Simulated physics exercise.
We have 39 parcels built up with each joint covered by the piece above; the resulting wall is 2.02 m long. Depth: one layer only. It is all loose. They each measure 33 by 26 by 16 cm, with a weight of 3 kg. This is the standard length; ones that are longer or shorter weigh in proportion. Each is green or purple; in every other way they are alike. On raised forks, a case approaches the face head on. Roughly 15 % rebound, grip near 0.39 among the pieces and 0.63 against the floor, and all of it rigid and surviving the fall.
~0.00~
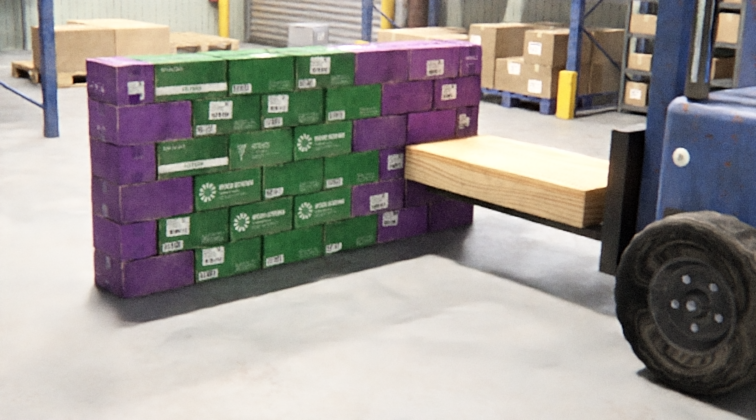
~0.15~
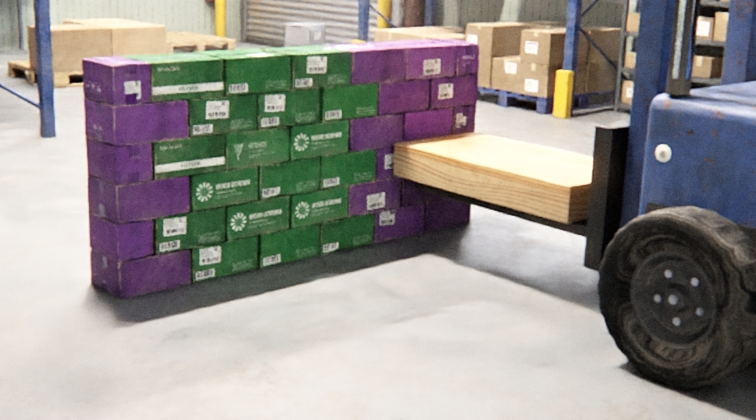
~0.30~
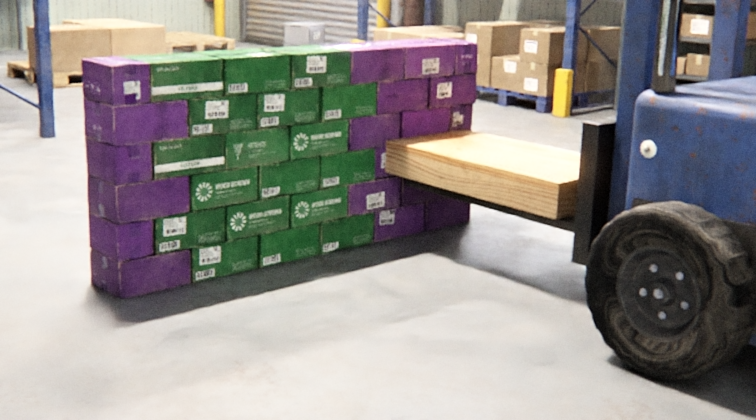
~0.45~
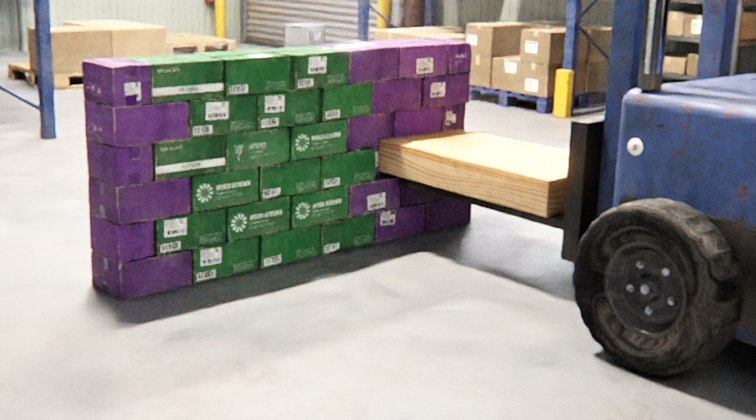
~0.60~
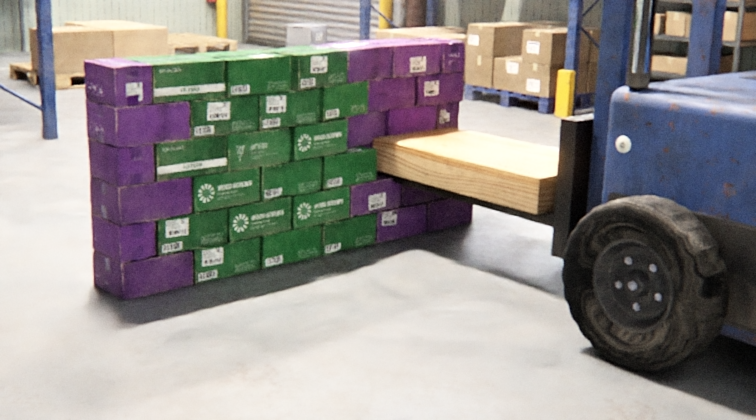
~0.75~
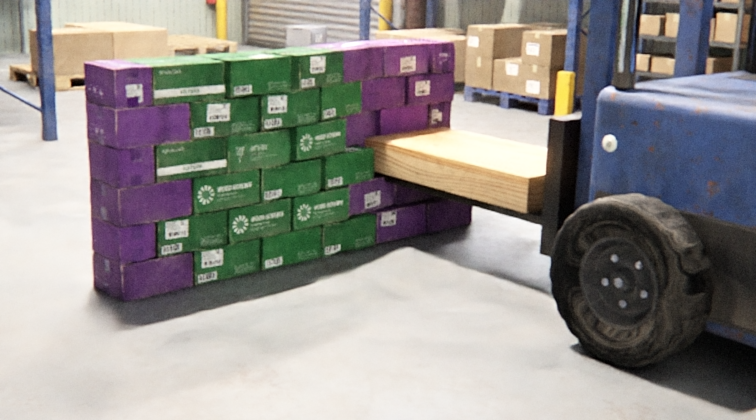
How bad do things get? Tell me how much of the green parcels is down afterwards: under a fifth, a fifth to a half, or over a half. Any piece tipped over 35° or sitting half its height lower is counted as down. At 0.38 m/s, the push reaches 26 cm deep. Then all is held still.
Under a fifth.
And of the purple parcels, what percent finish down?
Taking the purple group, 50 in a hundred end up down.
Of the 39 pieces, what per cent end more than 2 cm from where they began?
Shifted share: 50 %.
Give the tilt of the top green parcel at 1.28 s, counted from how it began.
Roughly 40°.
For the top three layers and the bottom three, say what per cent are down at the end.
From above it's 50%, from below it's 10%.
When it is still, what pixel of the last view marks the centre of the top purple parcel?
Roughly at (192, 183).
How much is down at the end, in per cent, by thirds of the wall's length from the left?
The thirds come out at 0 on the left, 20 in the middle and 70 on the right, in per cent.
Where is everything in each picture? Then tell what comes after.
In the first frame (places mark the middle of the side facing us), load (420, 163) 10 cm short of touching; top green parcel (326, 71); top purple parcel (383, 67); nothing disturbed.
Load (408, 160) 38 mm short of touching; top green parcel (323, 70), in the second frame.
Load (400, 157) 19 mm in; top green parcel (322, 70); 5 disturbed, none down, in the third frame.
Load (392, 156) 8 cm in; top green parcel (323, 70); top purple parcel (375, 65) shifted 44 mm; 11 disturbed, none down, in the fourth frame.
Load (386, 154) 13 cm in; top green parcel (324, 70) shifted 28 mm; top purple parcel (371, 64) shifted 9 cm; 14 disturbed, none down, in the fifth frame.
Load (378, 153) 19 cm in; top green parcel (322, 70) shifted 54 mm; top purple parcel (363, 64) shifted 15 cm; 17 disturbed, none down, in the sixth frame.
After 0.94 s, none of the 18 green parcels down (0 of 39 in all colours); top green parcel leaning 8°; top purple parcel leaning 8°.
After 1.28 s, 2 of the 18 green parcels down (12 of 39 in all colours); top green parcel leaning 41°; top purple parcel leaning 48°, 11 cm lower.
After 1.62 s, 2 of the 18 green parcels down (12 of 39 in all colours); top green parcel on its side; top purple parcel on its side.
At rest (2.9 s), 2 of the 18 green parcels down (12 of 39 in all colours); top green parcel on its side; top purple parcel on its side. That is 11 per cent. As the last picture would show them, middles, top green parcel near (177, 208), top purple parcel near (192, 184).
